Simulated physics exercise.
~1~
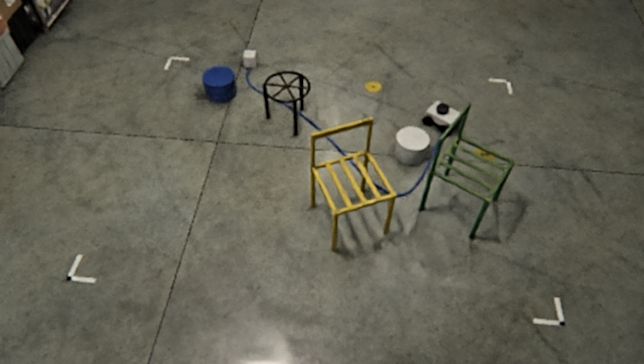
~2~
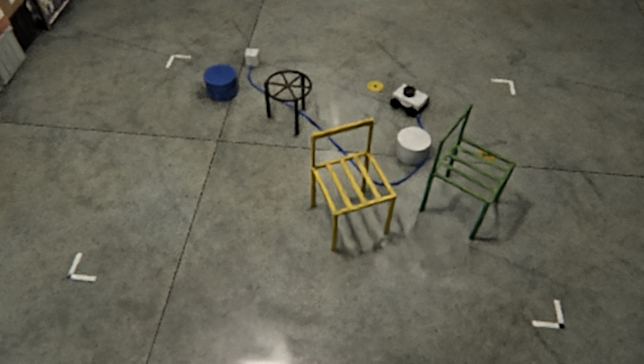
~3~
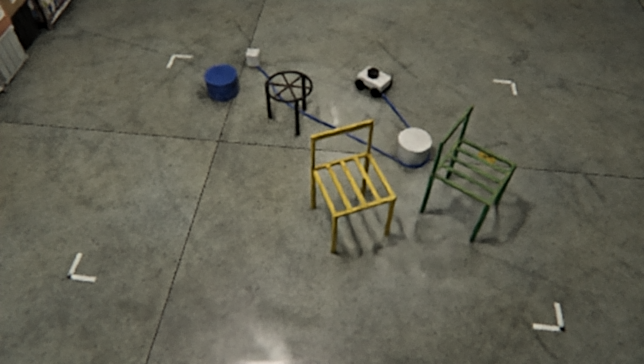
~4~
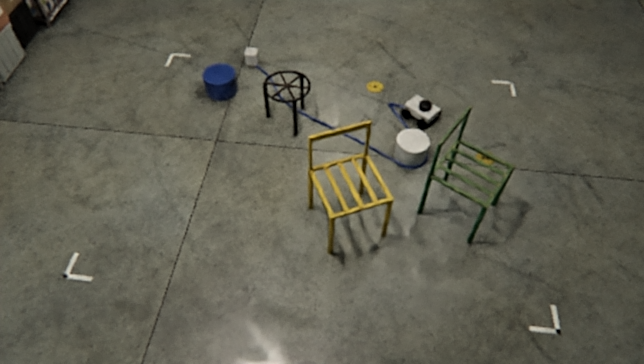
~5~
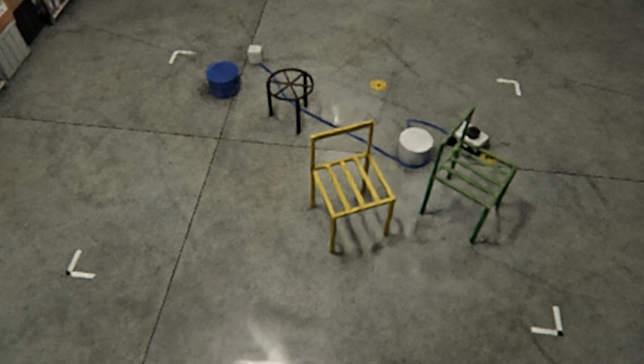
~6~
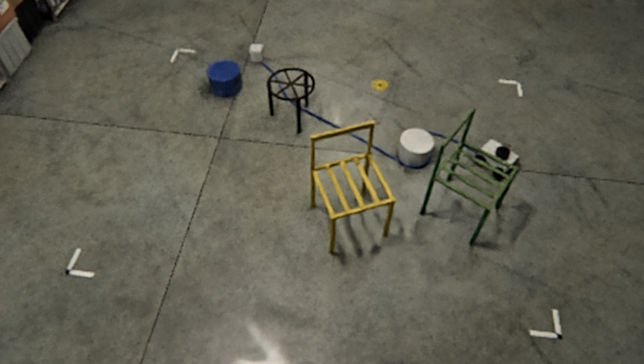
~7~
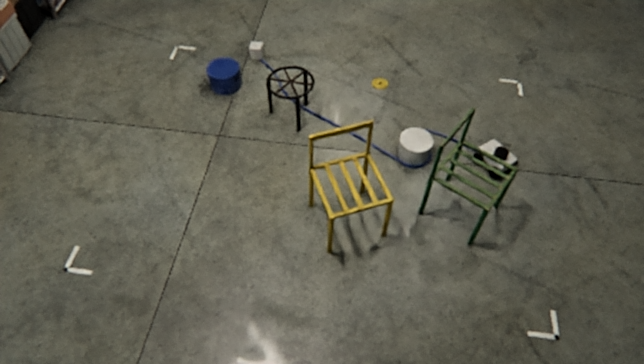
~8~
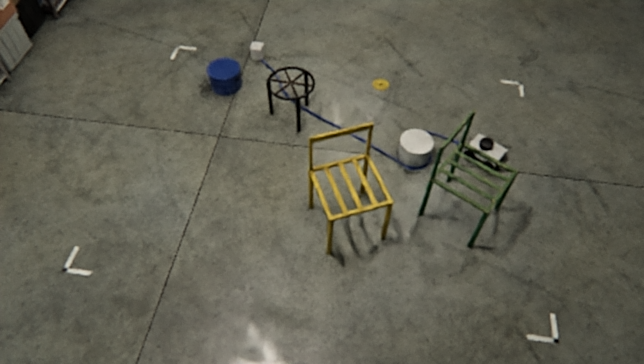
The clip shows a small white wheeled cart trailing a blue lead among chairs, a stool, a tub and a bucket on a concrete floor. It moves left and up, returns right and down behind the green chair, then shifts slightly back, the lead still attached to the small white box.
